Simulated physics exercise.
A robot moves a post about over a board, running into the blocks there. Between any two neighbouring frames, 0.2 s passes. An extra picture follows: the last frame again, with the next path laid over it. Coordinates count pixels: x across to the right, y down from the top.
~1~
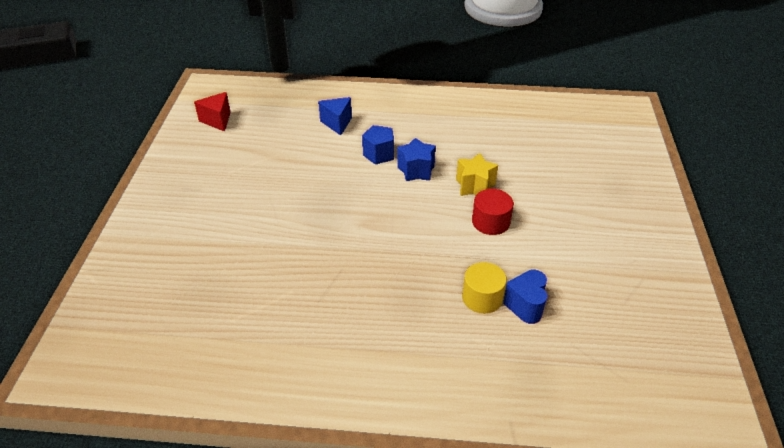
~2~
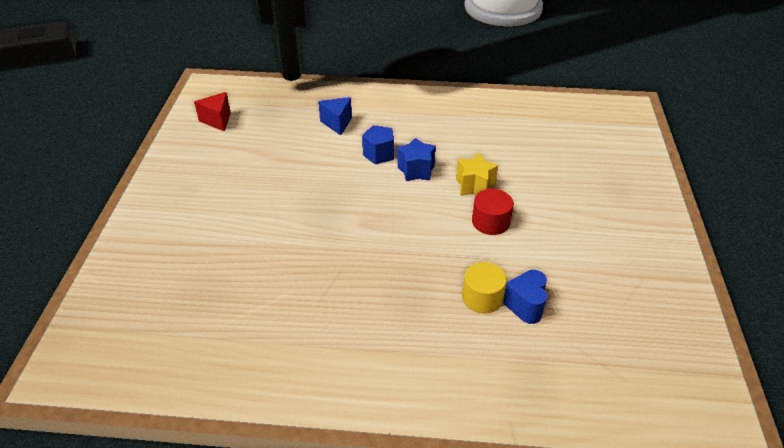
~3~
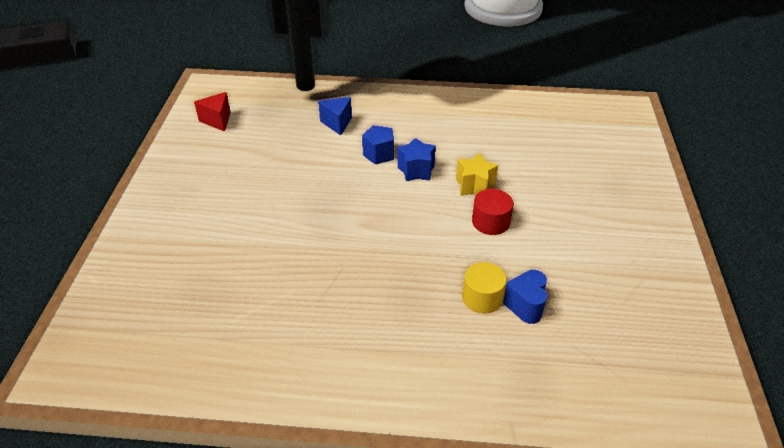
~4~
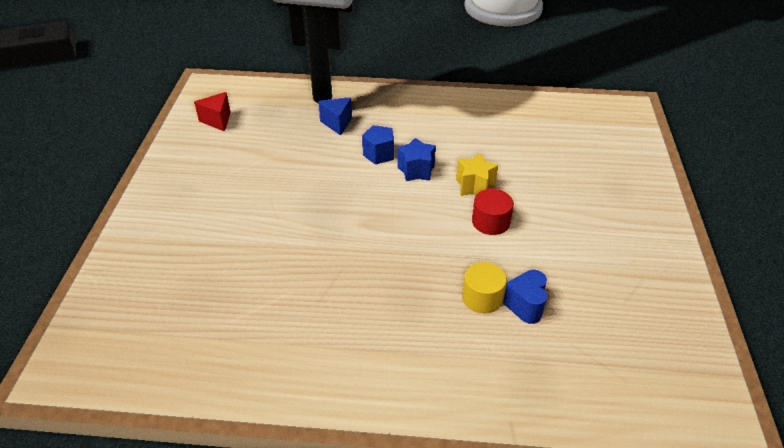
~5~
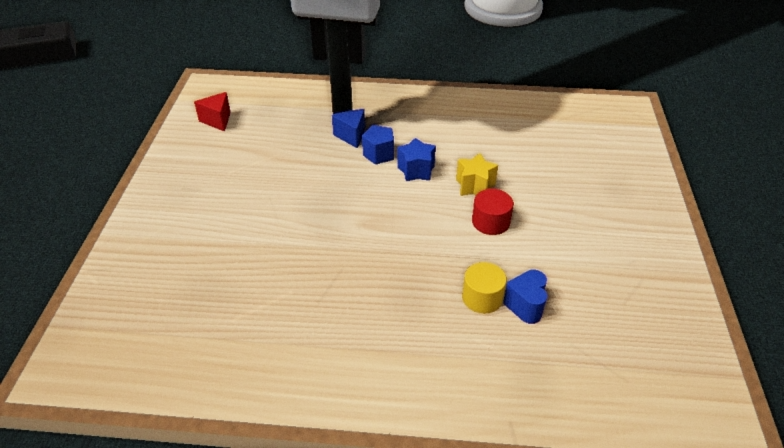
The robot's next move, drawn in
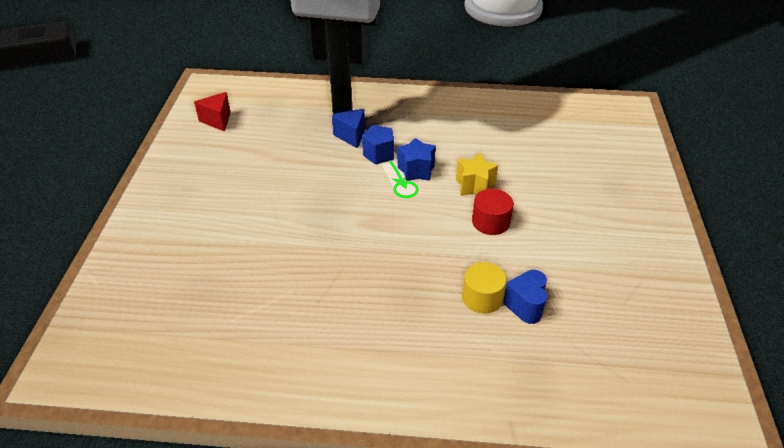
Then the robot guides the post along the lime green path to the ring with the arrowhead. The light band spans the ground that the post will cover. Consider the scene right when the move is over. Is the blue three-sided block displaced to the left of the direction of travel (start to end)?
No, that is not what happens.
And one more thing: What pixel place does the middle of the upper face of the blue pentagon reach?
It should be at (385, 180) by then.
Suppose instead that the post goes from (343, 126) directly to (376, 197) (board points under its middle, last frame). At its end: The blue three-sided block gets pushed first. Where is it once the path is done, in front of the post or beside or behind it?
Prediction: Still leading.
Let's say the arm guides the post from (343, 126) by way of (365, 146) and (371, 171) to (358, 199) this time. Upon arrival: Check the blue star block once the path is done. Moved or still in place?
It is moved off its spot.
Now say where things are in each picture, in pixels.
In the first picture, tip of the post at (281, 69), middles of tops, blue three-sided block at (336, 104), blue pentagon at (379, 134), blue star block at (417, 150), yellow star block at (477, 166).
In the second picture, post at (292, 77), nothing pushed.
In the third picture, post at (306, 87), nothing pushed.
In the fourth picture, post at (323, 100), nothing pushed.
In the fifth picture, post at (343, 114), blue three-sided block at (351, 117), blue pentagon at (379, 134), blue star block at (417, 150), yellow star block at (477, 166).
The line goes from (343, 126) via (370, 142) and (392, 163), ending at (406, 189).
On the path given first. One third of the way, post at (370, 131); blue three-sided block at (363, 134), turned 30° clockwise; blue pentagon at (386, 144), turned 25° anticlockwise; blue star block at (420, 151).
Two thirds of the way, post at (392, 152); blue three-sided block at (360, 140), turned 65° clockwise; blue pentagon at (387, 160), turned 20° anticlockwise; blue star block at (422, 156), turned 50° anticlockwise.
At the end, post at (406, 178); blue three-sided block at (360, 140), turned 65° clockwise; blue pentagon at (385, 180), turned 50° clockwise; blue star block at (438, 166), turned 105° anticlockwise; yellow star block unmoved.
